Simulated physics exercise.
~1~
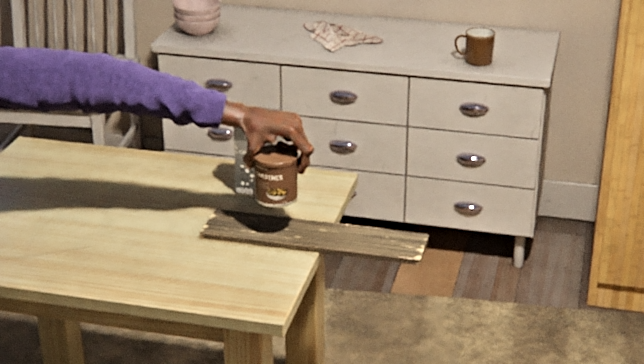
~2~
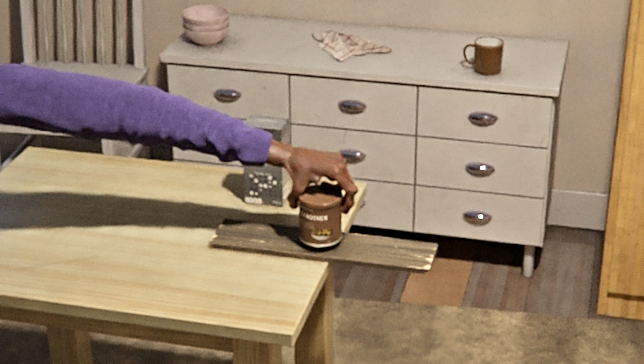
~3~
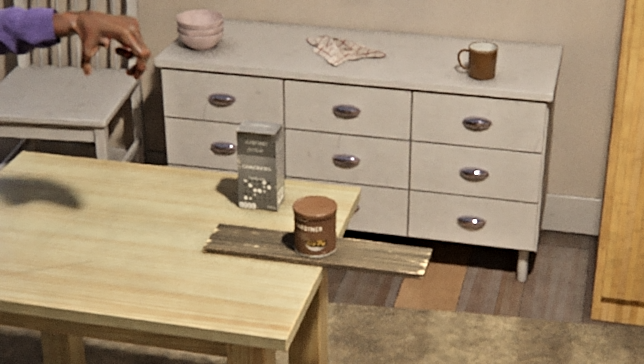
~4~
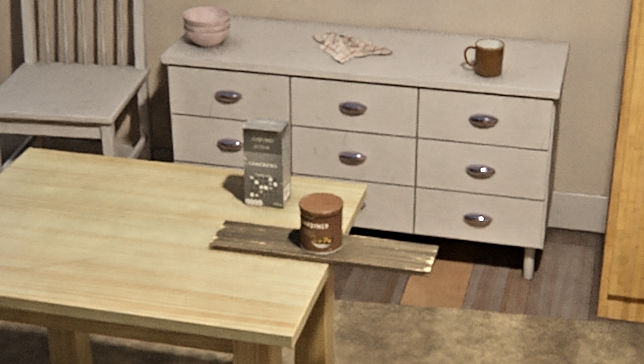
The video shows a hand in a purple sleeve lowering a brown tin onto a dark plank that juts past the edge of a wooden table, near a grey carton. The hand lets go and withdraws to the left, and the plank stays balanced with the tin resting on it.
